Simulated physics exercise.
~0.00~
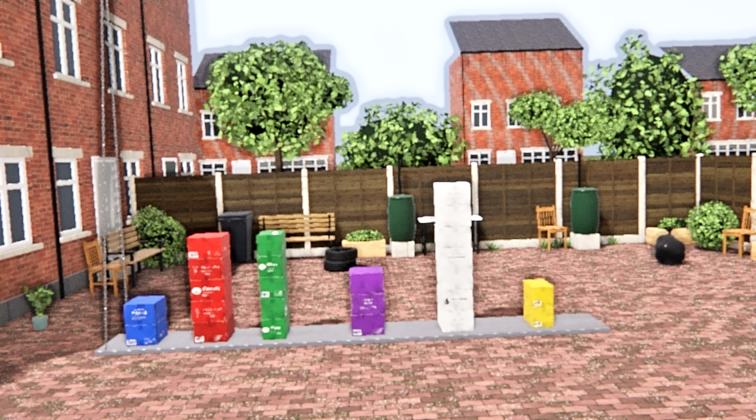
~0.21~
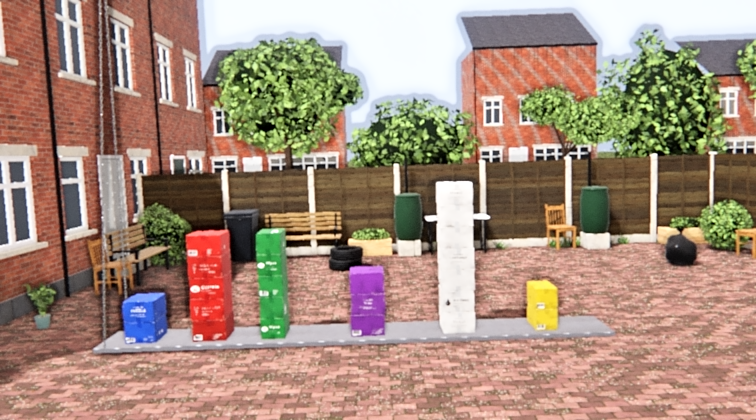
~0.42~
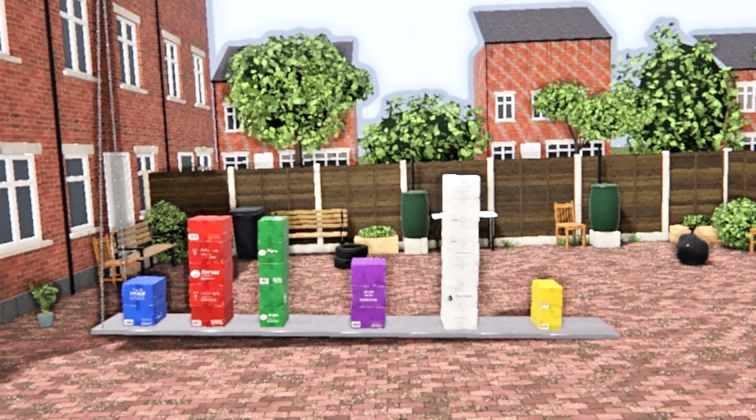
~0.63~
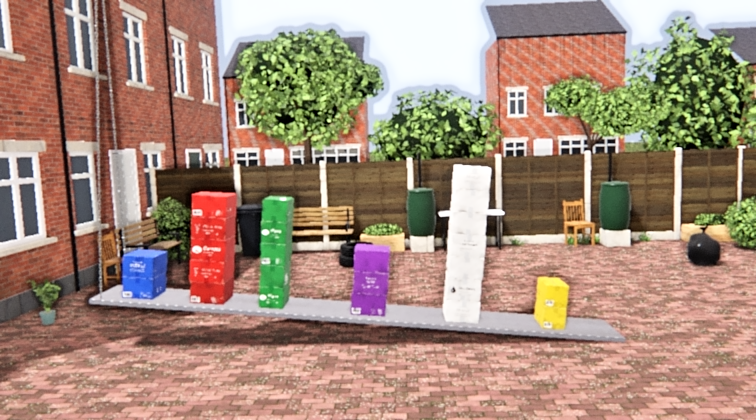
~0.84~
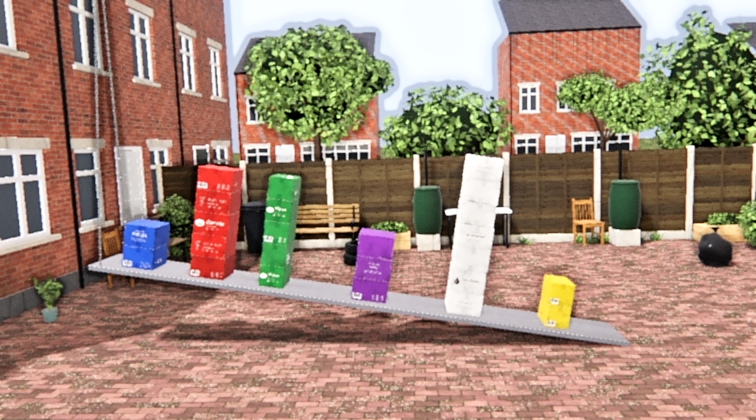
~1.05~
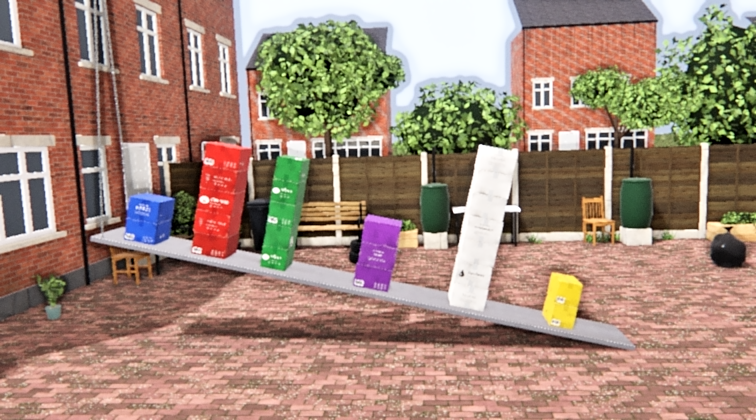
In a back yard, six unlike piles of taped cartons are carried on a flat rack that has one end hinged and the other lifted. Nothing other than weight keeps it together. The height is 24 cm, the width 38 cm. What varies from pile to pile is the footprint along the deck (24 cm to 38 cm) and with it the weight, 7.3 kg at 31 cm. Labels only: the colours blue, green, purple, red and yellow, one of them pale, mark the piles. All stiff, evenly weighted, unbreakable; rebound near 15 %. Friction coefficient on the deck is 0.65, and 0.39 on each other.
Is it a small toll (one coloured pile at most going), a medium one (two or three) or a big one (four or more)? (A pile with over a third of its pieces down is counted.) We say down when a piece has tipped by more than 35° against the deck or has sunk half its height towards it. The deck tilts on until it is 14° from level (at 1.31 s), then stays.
A big one.
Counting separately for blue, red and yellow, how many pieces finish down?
Down at the end: Blue 0, red 5, yellow 2.
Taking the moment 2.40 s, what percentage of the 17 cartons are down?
65 per cent.
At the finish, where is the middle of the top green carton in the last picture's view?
Around (473, 290).
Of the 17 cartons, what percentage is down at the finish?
80%.
Around 1.36 s, slope 14°; none of the 17 other cartons down, 8 disturbed; top green carton tipped 6°; top red carton displaced 46 mm.
Around 1.94 s, slope 14°; 5 of the 17 other cartons down; top green carton on its side; top red carton tipped 16°.
Around 2.40 s, slope 14°; 11 of the 17 other cartons down; top green carton on its side; top purple carton on its side.
Around 3.12 s, slope 14°; 14 of the 17 other cartons down; top red carton on its side; top yellow carton on its side.
Finally (5.6 s), slope 14°; 14 of the 17 other cartons down; top red carton upside down; top yellow carton upside down. Wrecked, green, purple, red and yellow. Seen by the last camera, middles, top red carton near (425, 255), top yellow carton near (649, 331).
